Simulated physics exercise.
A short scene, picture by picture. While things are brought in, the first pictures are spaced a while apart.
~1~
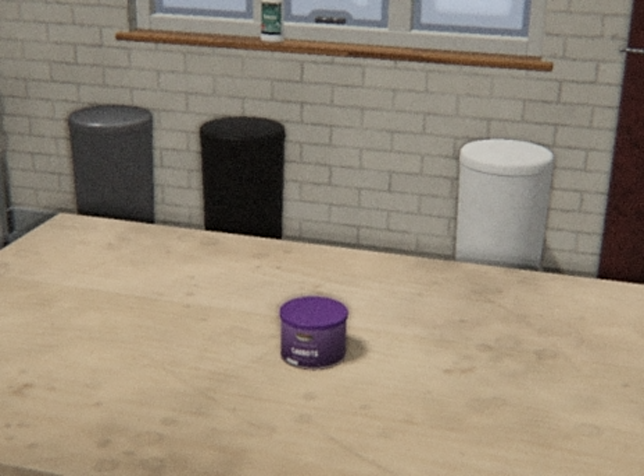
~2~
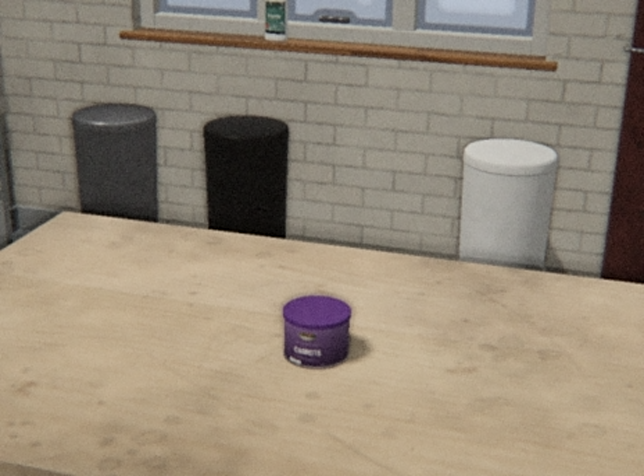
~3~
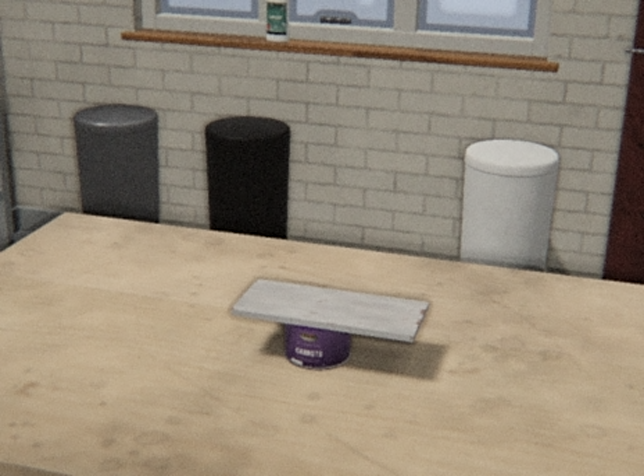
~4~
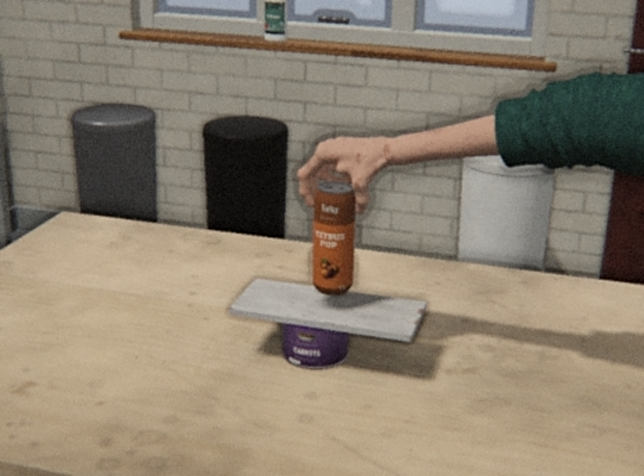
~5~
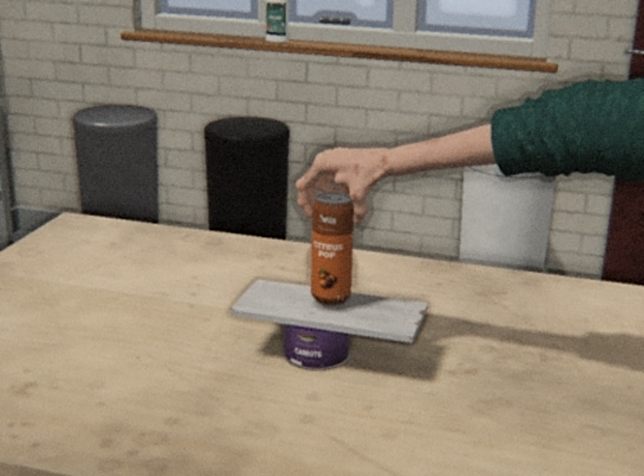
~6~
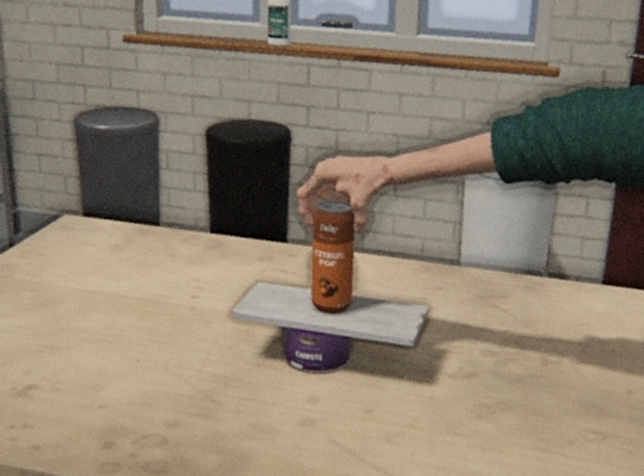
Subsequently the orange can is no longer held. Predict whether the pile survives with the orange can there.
My guess is the stack will stay standing.
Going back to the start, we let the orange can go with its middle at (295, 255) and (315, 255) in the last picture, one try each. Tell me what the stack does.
Try one: The stack remains standing; try two: The stack remains standing.
Then, 0.70 s after the last picture, nothing has stirred.
Then, 1.70 s after the last picture, orange can resting near (333, 258).
At rest, all 3 in place. Seen from the same camera at the end, orange can near (333, 258). The stack keeps its balance.
